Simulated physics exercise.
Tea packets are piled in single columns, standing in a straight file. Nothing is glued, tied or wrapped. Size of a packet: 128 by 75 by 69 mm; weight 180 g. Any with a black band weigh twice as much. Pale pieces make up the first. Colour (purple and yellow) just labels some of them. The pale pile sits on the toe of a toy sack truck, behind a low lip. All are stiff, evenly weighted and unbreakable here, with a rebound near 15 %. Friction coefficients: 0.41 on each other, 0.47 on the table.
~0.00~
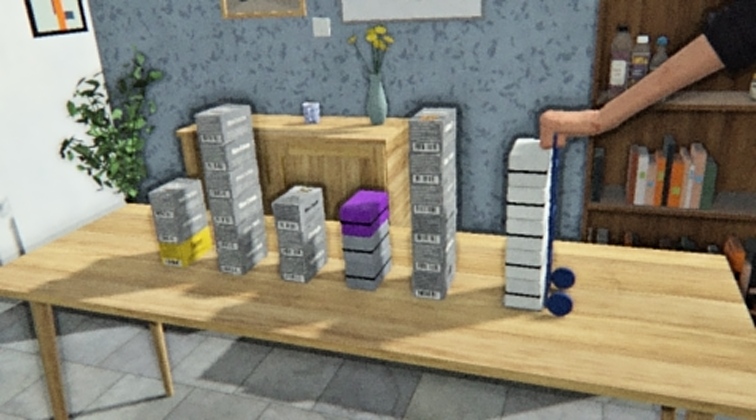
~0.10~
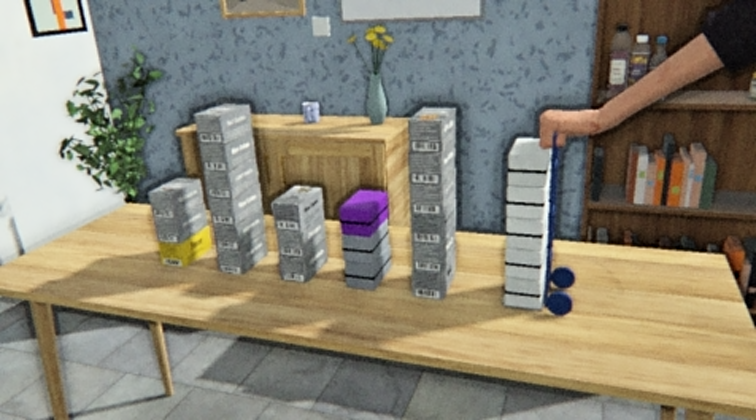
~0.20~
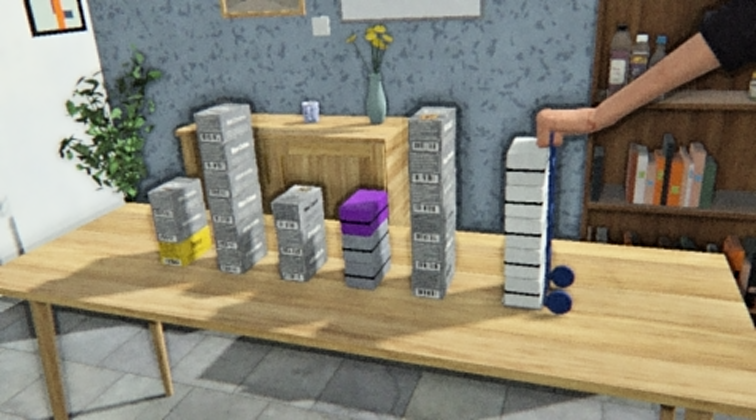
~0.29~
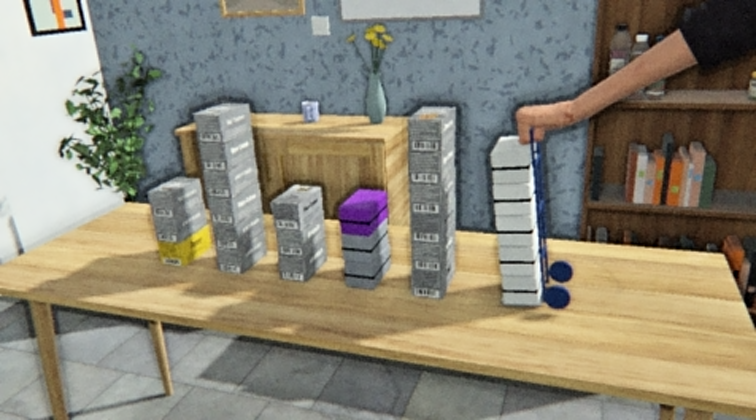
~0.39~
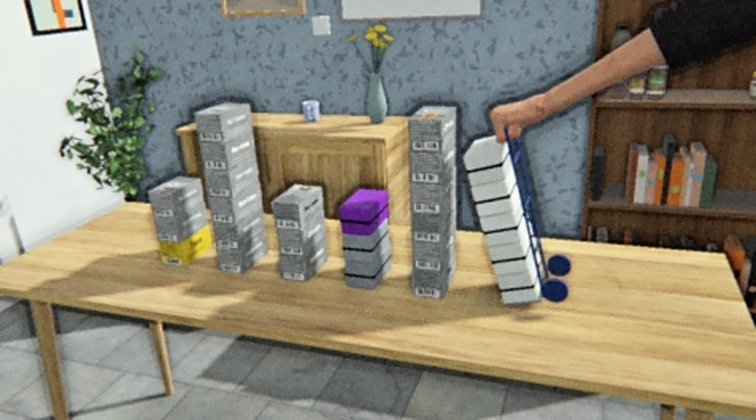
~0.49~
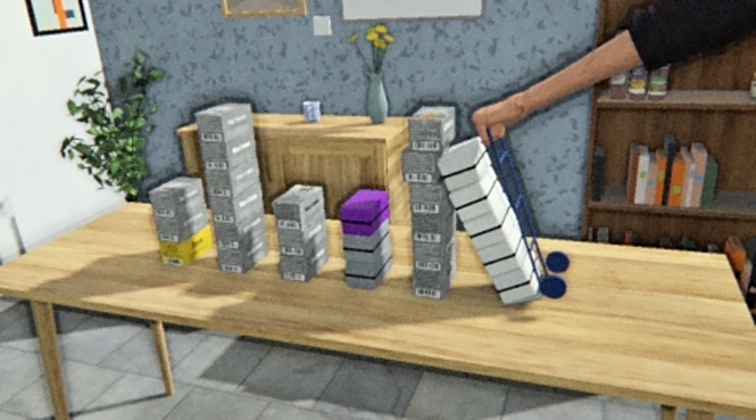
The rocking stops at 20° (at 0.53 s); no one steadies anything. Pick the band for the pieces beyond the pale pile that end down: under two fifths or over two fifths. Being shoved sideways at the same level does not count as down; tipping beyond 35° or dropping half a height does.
Ending down: More than two fifths.
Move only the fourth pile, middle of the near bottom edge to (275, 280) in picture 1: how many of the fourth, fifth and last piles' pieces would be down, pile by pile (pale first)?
Then fourth 3, fifth 6, last 3.
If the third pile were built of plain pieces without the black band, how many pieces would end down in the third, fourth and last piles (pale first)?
In that case third 2, fourth 2, last 3.
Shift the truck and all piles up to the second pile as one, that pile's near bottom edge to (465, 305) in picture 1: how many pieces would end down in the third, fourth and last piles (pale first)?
Then third 2, fourth 2, last 3.
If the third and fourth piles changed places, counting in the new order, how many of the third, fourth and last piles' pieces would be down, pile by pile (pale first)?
Then third 3, fourth 2, last 3.
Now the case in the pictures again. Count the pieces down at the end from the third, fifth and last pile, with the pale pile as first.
By pile: Third 3, fifth 6, last 3.
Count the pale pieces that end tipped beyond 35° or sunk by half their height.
5 pale pieces.
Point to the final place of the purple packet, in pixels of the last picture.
Near (303, 230).
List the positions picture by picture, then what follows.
In the first picture (each place is the centre of the face we see best), truck frame (553, 173) 0° forward; purple packet (355, 224); yellow packet (198, 247); the others all in place.
In the second picture, truck frame (553, 172) 0° forward; purple packet (355, 223).
In the third picture, truck frame (550, 171) 1° forward; yellow packet (197, 246).
In the fourth picture, truck frame (534, 167) 6° forward, top of the pale pile leaning 6°; yellow packet (197, 246); the others all in place.
In the fifth picture, truck frame (513, 163) 14° forward, top of the pale pile leaning 16°; yellow packet (197, 245); the others all in place.
In the sixth picture, truck frame (499, 164) 19° forward, top of the pale pile leaning 22°; yellow packet (198, 246); purple packet (355, 223); one has shifted.
By 0.74 s, 5 of the pale pile down; none of the 21 other packets down, 6 disturbed.
By 1.06 s, 5 of the pale pile down; 9 of the 21 other packets down; purple packet tilted 42°, 42 mm lower.
By 1.64 s, 5 of the pale pile down; 21 of the 21 other packets down; yellow packet tilted 51°; purple packet tilted 47°, 6 cm lower.
When it is over (2.4 s), 5 of the pale pile down; 21 of the 21 other packets down; purple packet tilted 47°, 6 cm lower; yellow packet tilted 43°. That is 100 per cent. In pixels of the last frame, middles, purple packet near (303, 230), yellow packet near (170, 237).
